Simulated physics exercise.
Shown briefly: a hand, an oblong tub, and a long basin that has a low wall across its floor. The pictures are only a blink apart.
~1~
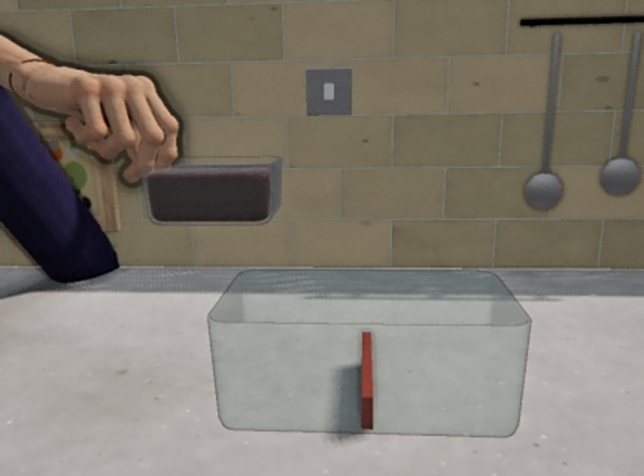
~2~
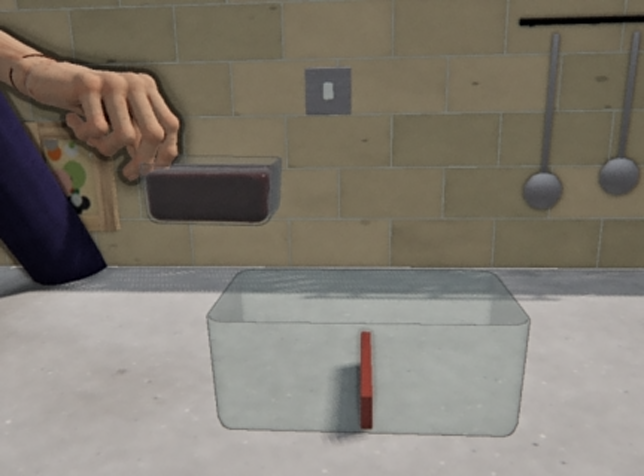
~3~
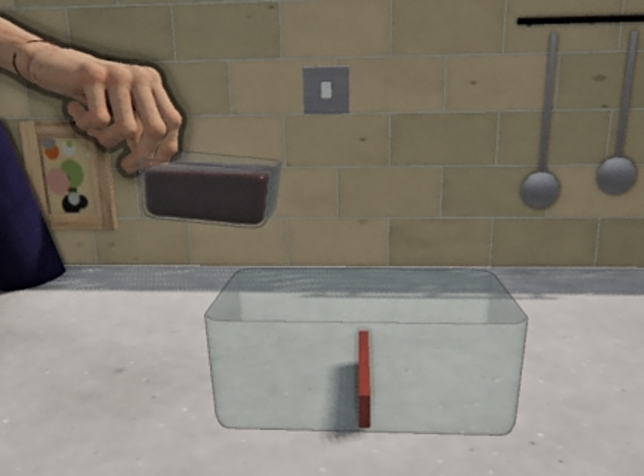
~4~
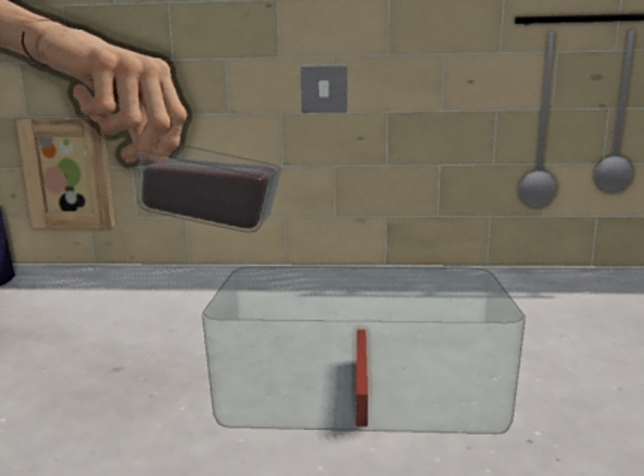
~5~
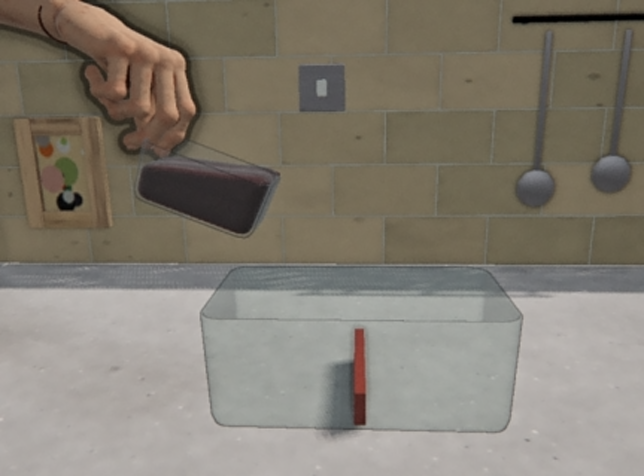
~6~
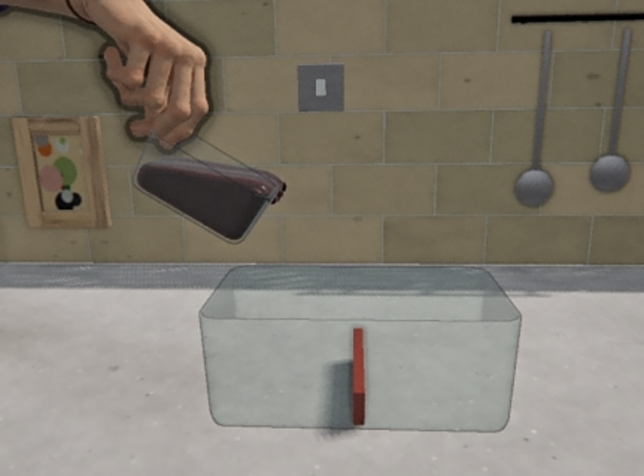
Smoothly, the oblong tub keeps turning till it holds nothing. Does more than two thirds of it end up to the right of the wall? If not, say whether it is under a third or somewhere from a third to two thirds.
No, under a third does.
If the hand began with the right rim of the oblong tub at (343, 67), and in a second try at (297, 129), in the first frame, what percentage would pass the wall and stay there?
In turn 75 % and 45 %.
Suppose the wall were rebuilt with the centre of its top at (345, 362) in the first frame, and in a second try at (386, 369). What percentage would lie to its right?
Well, it's close to 35 per cent for the first one, then 20 per cent for the other.
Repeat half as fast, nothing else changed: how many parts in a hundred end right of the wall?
Roughly 10 in a hundred.
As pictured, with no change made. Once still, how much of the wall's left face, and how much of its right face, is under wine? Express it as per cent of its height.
Left about 50, right about 0.
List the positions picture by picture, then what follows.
In the first picture, it leans 0°; its right rim is at (277, 163); the wine meets the walls at (159, 171) and (276, 170); the long basin's rim runs from (225, 294) to (511, 297); the wall's top is at (367, 362).
In the second picture, it leans 1°; its right rim is at (276, 164); the wine meets the walls at (159, 169) and (275, 170).
In the third picture, it leans 6°; its right rim is at (276, 167); the wine meets the walls at (157, 166) and (275, 171).
In the fourth picture, it leans 12°; its right rim is at (276, 174); the wine meets the walls at (156, 165) and (275, 172).
In the fifth picture, it leans 21°; its right rim is at (275, 184); the wine meets the walls at (154, 163) and (276, 177); 2 per cent is over the edge.
In the sixth picture, it leans 32°; its right rim is at (273, 195); the wine meets the walls at (152, 162) and (268, 183); 7 per cent is over the edge.
A moment on, the oblong tub is tipped on its side and 17 per cent is still to pour, 45 is left of the wall and 0 right of it.
Next, the oblong tub is tipped on its side and 4 per cent is still to pour, 90 is left of the wall and 2 right of it.
Then the oblong tub is tipped on its side and 2 per cent is still to pour, 89 is left of the wall and 7 right of it.
Later the oblong tub is tipped on its side and 0 per cent is still to pour, 91 is left of the wall and 8 right of it.
Finally, 91 per cent lies left of the wall, 8 right of it and 1 outside.
